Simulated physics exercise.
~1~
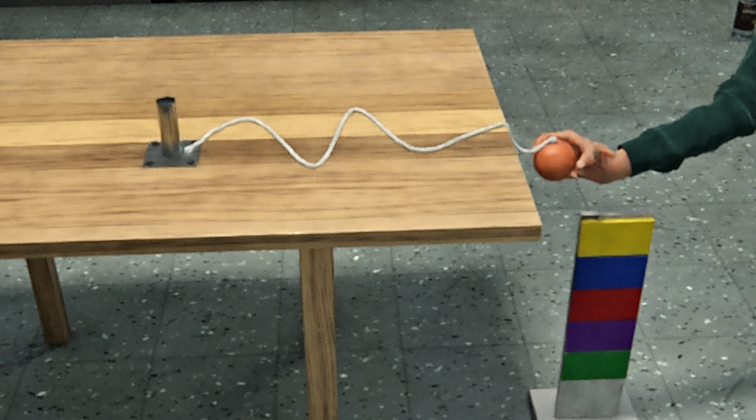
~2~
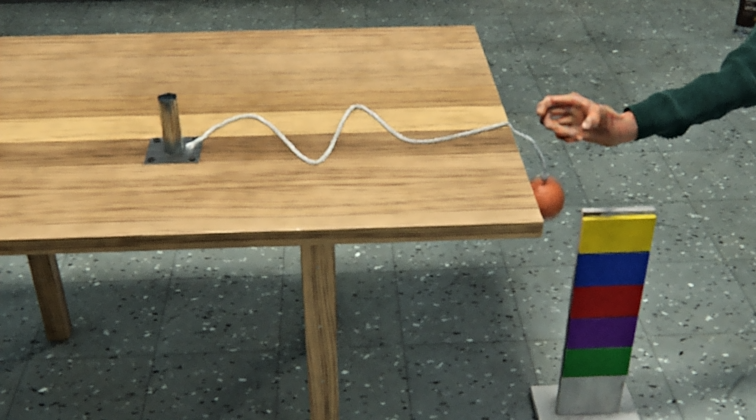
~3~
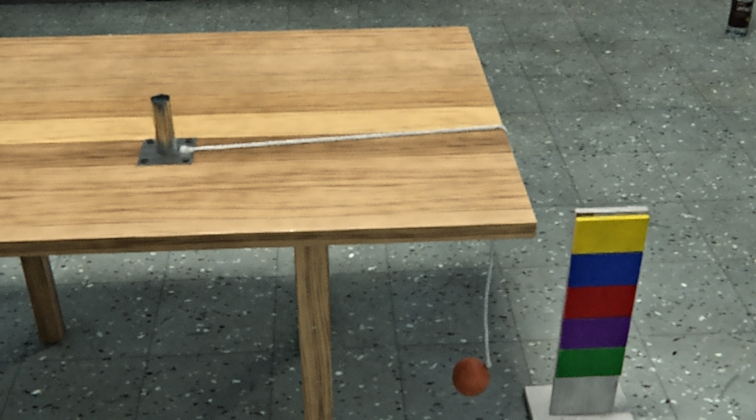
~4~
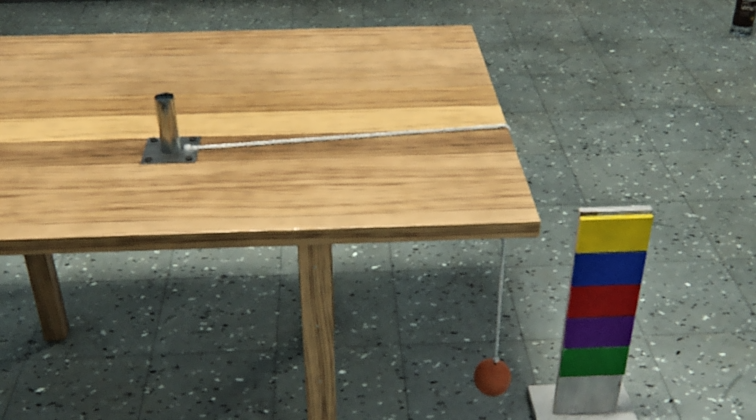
At the start, a hand in a dark green sleeve holds an orange ball-like object just past the right edge of a wooden table, tied to a white cord that lies in slack waves from a metal post. Beside the table stands a board striped yellow, blue, red, purple and green. The hand lets go and draws back, and the orange object drops past the table edge. The cord pulls straight across the tabletop, and the object hangs low beneath the edge, then shifts slightly right. It ends hanging from the taut cord, level with the green band.
